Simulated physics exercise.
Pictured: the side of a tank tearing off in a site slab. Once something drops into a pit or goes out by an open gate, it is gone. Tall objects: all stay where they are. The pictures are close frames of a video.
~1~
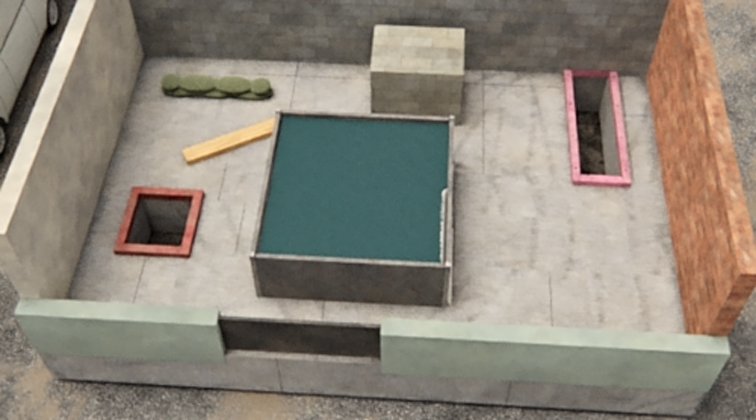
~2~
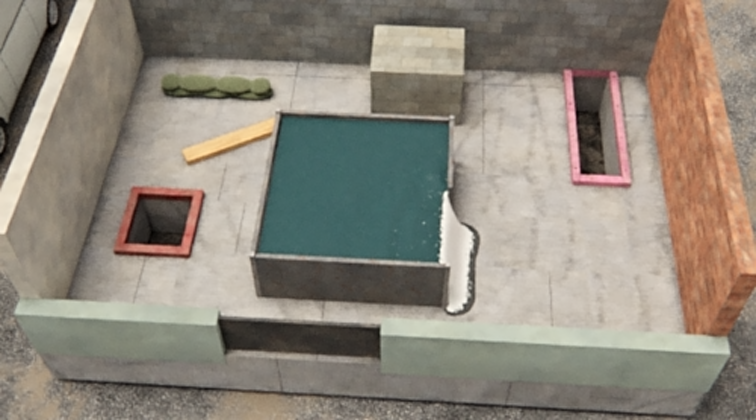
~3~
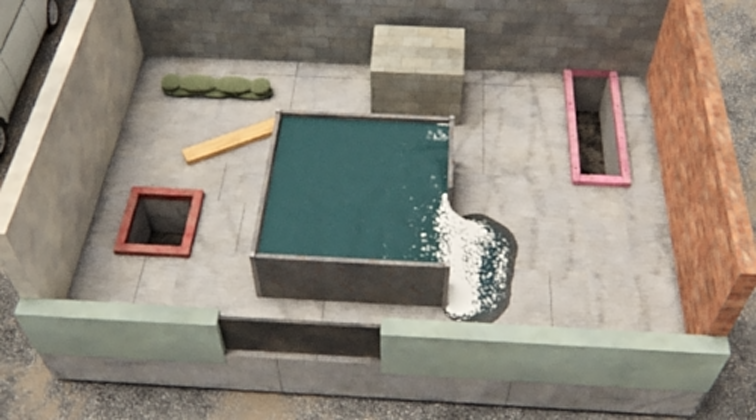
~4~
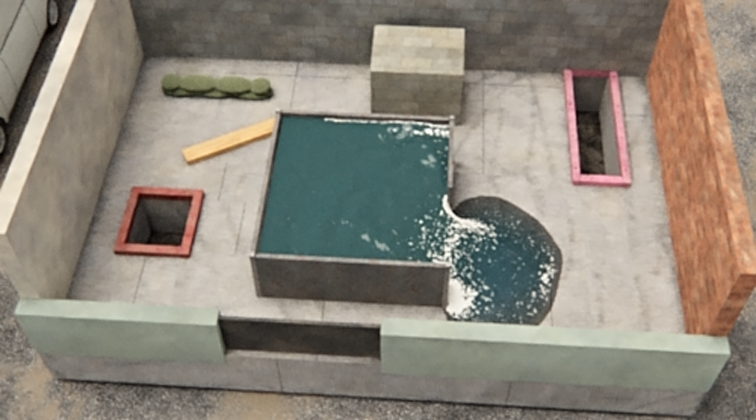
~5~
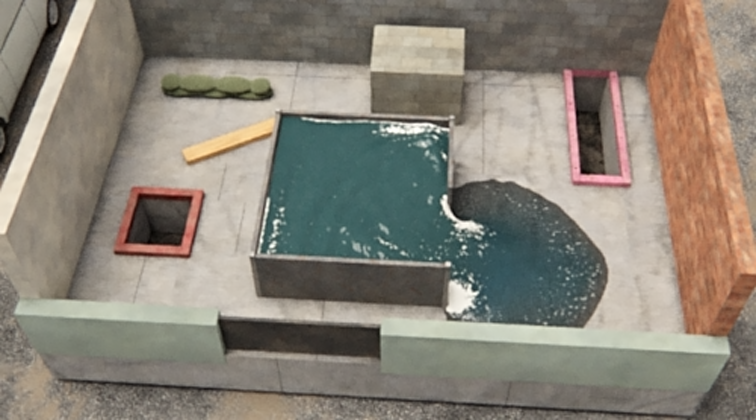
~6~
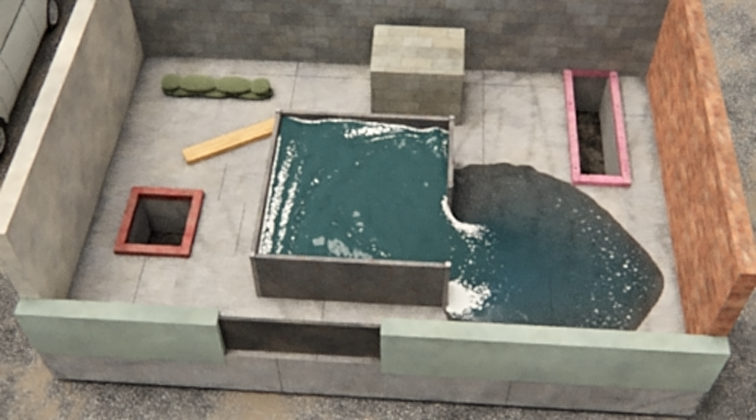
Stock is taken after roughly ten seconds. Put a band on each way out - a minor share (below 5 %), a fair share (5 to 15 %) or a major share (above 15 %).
Outcome: The gate is going to fail to get to five per cent; the red pit is going to fail to get to five per cent; the pink pit is going to fail to stay at fifteen per cent or less.
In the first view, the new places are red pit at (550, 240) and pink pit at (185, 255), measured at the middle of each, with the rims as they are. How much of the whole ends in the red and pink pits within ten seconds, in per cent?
Red 25 %; pink 0 %.
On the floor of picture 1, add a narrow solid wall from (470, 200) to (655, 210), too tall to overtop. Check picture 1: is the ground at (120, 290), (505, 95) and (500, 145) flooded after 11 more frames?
First spared, second spared, third spared.
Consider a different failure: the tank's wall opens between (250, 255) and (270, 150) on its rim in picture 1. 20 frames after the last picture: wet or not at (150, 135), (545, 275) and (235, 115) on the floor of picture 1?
Point 1: Inundated; point 2: Unwetted; point 3: Inundated.
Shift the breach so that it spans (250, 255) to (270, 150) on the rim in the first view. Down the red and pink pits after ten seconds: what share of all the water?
The red pit gets 35 per cent and the pink pit 2 per cent.
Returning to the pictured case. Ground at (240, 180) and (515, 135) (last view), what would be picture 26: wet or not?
In turn, the two spots are high and dry and soaked.
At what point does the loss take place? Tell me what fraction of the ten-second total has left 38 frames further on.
Around 70 per cent.
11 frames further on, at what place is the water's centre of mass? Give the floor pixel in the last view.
Near (462, 248) in the last view.
A moment on, water covers 25 % of the floor; the gate 0 %, the red pit 0 %, the pink pit 0 %.
Next, water covers 35 % of the floor; the gate 0 %, the red pit 0 %, the pink pit 0 %.
Then, water covers 45 % of the floor; the gate 0 %, the red pit 0 %, the pink pit 8 %.
Later, water covers 65 % of the floor; the gate 0 %, the red pit 0 %, the pink pit 23 %.
In the end, water covers 90 % of the floor; the gate 0 %, the red pit 0 %, the pink pit 34 %.
